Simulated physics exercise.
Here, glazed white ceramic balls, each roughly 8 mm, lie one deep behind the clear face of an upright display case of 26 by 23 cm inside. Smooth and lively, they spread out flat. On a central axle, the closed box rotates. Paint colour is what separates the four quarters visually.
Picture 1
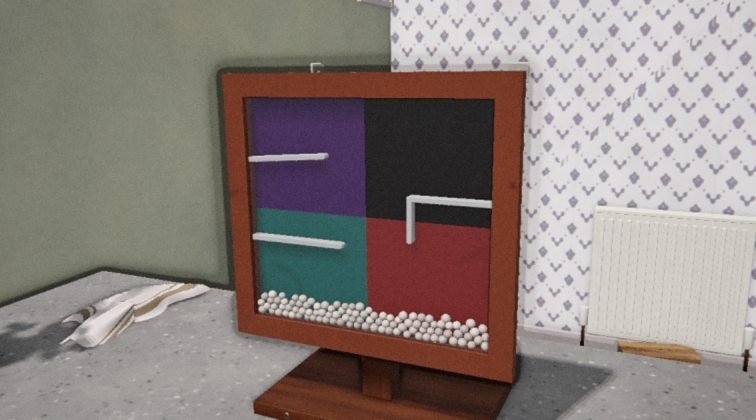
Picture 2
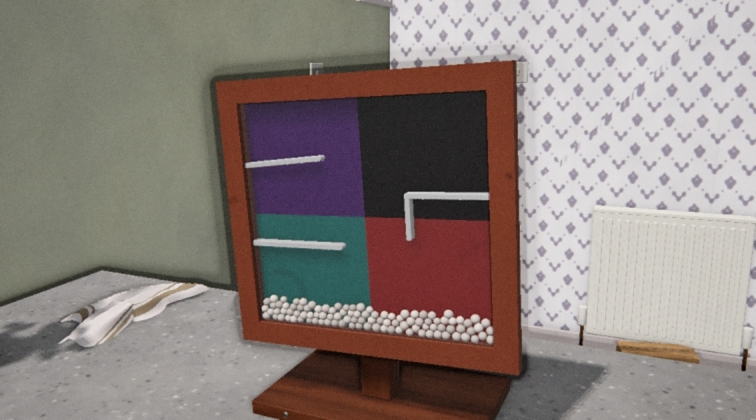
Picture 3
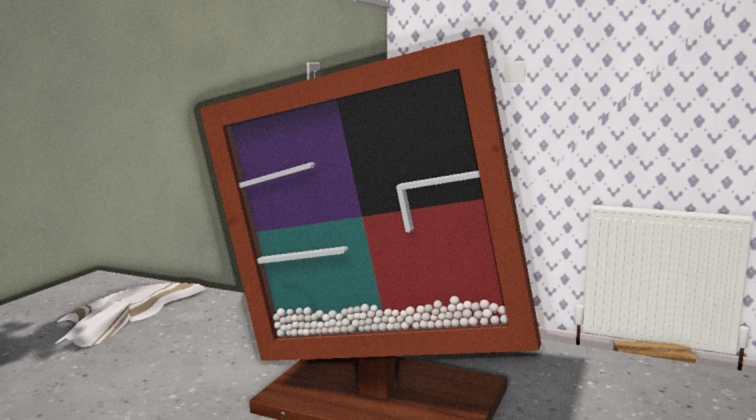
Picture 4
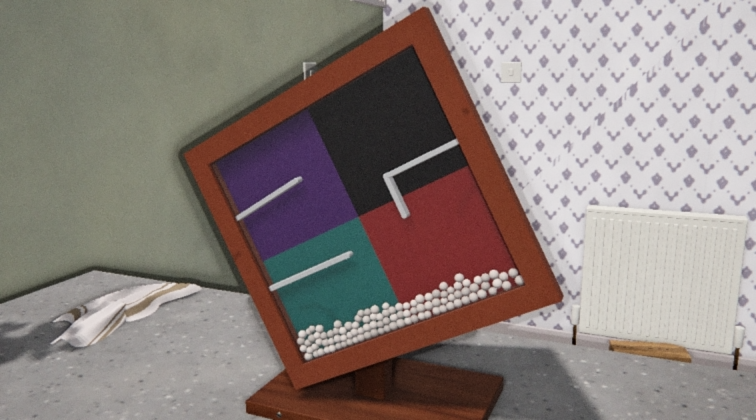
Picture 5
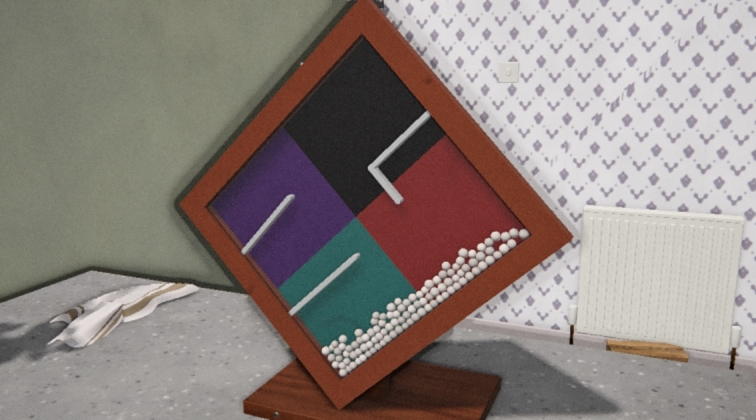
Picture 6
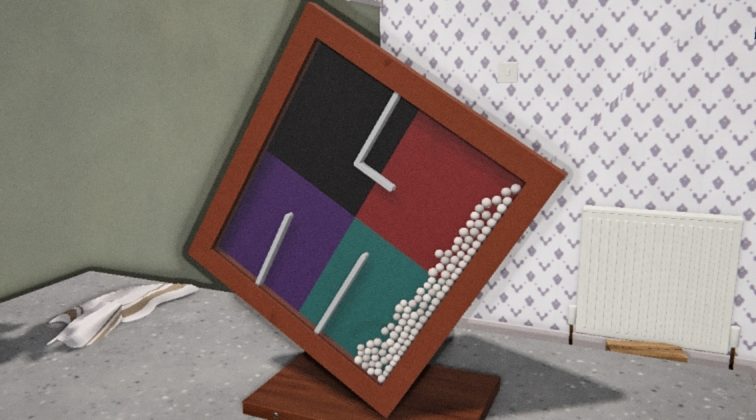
The video shows a wooden-framed square case with purple, black, turquoise and red quarters turning anticlockwise on its stand, slowly at first, while the white balls along its bottom edge form an increasingly steep slope rising to the right.
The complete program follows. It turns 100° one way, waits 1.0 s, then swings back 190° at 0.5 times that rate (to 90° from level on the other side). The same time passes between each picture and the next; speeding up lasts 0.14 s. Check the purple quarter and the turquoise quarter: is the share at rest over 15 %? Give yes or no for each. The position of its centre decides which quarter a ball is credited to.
Purple quarter: No, turquoise quarter: No.
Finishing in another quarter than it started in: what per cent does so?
Around 60 percent.
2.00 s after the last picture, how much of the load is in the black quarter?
That part holds about 0 percent of it.
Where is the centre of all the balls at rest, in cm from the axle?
Left: About 6 cm; below: About 10 cm.
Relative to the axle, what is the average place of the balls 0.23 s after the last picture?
Position estimate: Right 9 cm, below 6 cm.
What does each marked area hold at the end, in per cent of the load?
At the end the red quarter has 90 percent, the purple quarter 0 percent, the turquoise quarter 0 percent and the black quarter 10 percent.
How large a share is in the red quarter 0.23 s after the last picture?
I'd say close to 10 in a hundred.
Then, 0.23 s after the last picture, it stands 100° anticlockwise; the balls' middle is 9 cm right of and 6 cm below the centre; red 10 %, turquoise 90 %.
Then, 2.00 s after the last picture, it stands 5° anticlockwise; the balls' middle is 8 cm left of and 9 cm below the centre; turquoise 100 %.
Then, 2.77 s after the last picture, it stands 90° clockwise; the balls' middle is 6 cm left of and 10 cm below the centre; red 90 %, black 10 %.
All still 3.8 s after it, it stands 90° clockwise; red 90 %, purple 0 %, turquoise 0 %, black 10 %.
